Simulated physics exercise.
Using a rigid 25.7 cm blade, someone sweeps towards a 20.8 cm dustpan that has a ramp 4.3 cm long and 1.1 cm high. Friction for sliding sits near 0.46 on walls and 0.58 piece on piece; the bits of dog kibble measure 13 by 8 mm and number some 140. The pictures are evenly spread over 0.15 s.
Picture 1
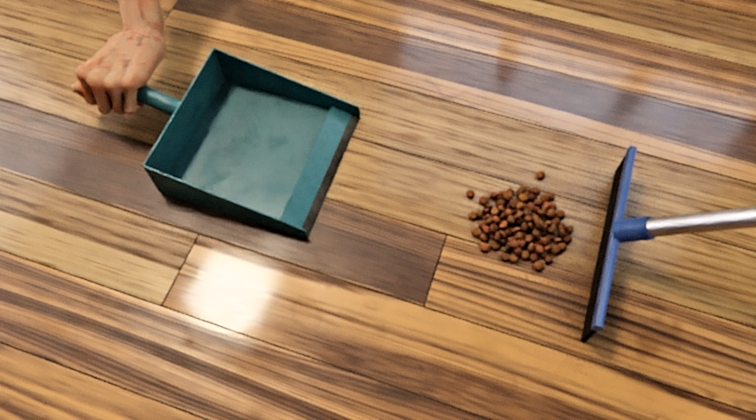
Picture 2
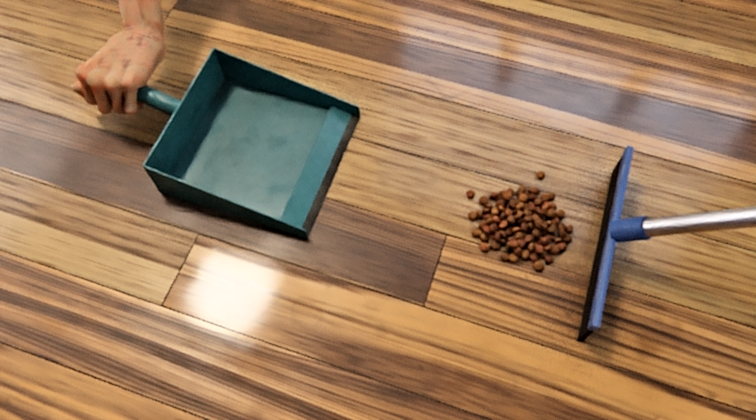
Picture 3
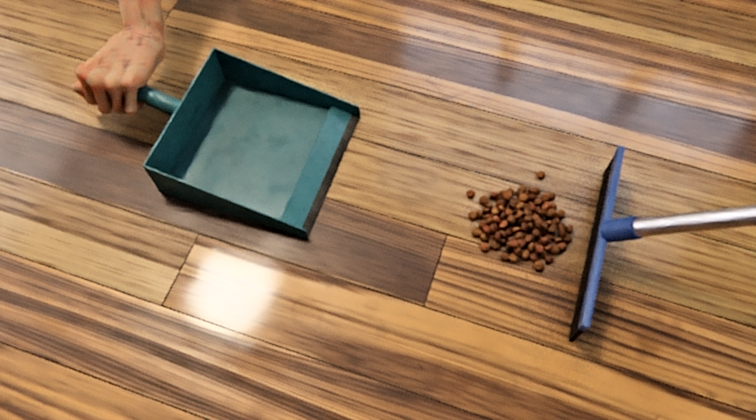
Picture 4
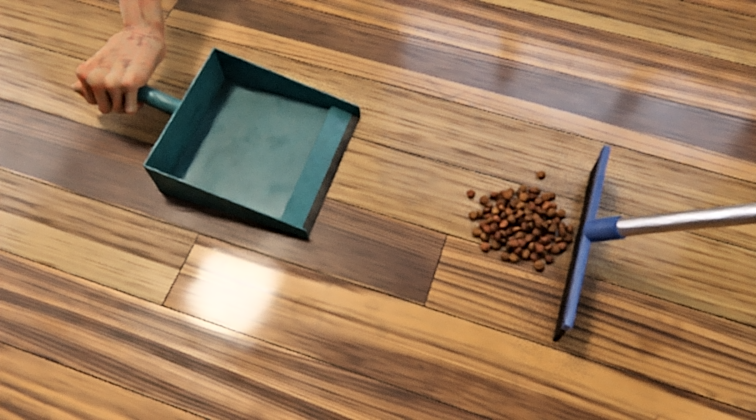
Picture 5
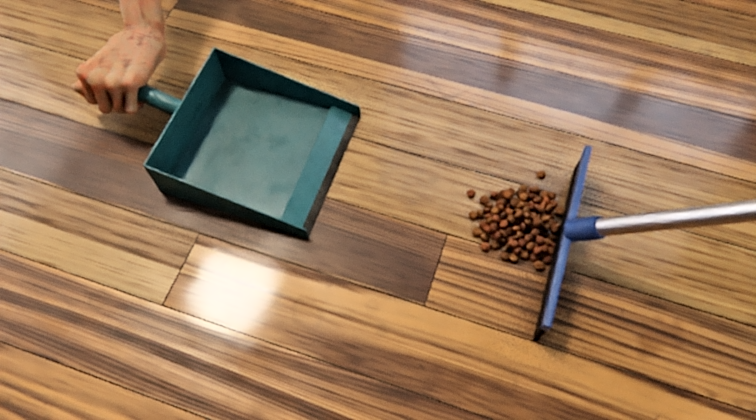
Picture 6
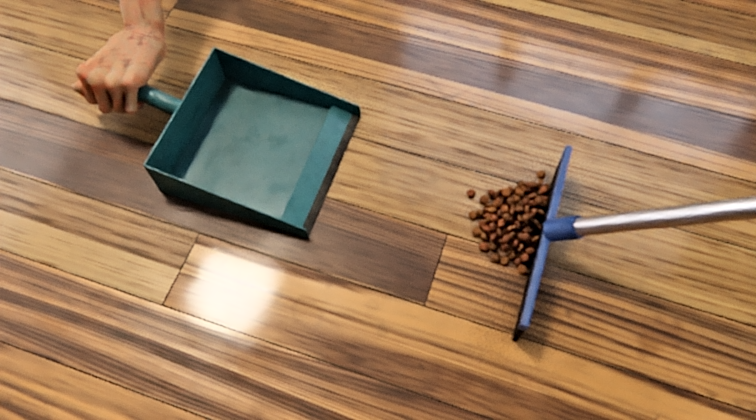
On a glossy striped wooden floor, a hand holds a teal dustpan still at the left, with a small pile of brown kibble to its right. A blue blade on a metal handle slides left across the boards, meets the pile's right edge, and pushes the pieces slightly left into a tighter heap.
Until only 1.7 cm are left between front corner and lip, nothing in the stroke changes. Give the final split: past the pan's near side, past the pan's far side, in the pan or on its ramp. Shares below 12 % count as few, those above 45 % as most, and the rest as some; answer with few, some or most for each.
Final split: Near side: Some; far side: Few; pan: Some.
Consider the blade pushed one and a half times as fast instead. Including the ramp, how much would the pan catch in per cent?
It would be around 50 per cent.
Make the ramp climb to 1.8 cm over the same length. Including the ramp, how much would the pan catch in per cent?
With that ramp, near 35 per cent.
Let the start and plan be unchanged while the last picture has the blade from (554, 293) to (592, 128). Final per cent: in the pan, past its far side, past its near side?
You'd see pan at 25, far at 40 and near at 0.
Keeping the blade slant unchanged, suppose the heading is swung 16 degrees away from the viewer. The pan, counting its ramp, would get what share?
65 per cent.
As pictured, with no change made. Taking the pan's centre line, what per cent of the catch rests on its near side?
Around 90 percent.
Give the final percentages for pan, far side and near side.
Tally in %: Near side 20; far side 5; pan 35.
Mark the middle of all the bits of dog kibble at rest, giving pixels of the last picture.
About (316, 202).
Then, 0.18 s after the last picture, middle of the blade 15 cm from the lip; 0 % over the lip, far side 0 %, near side 5 %.
Then, 0.30 s after the last picture, middle of the blade 6 cm from the lip; 0 % over the lip, far side 5 %, near side 15 %.
Then, 0.56 s after the last picture, middle of the blade 2 cm from the lip; 40 % over the lip, far side 5 %, near side 20 %.
In the end, near side 20 %, far side 5 %, pan 35 %, in front of the lip or behind the blade 35 %.
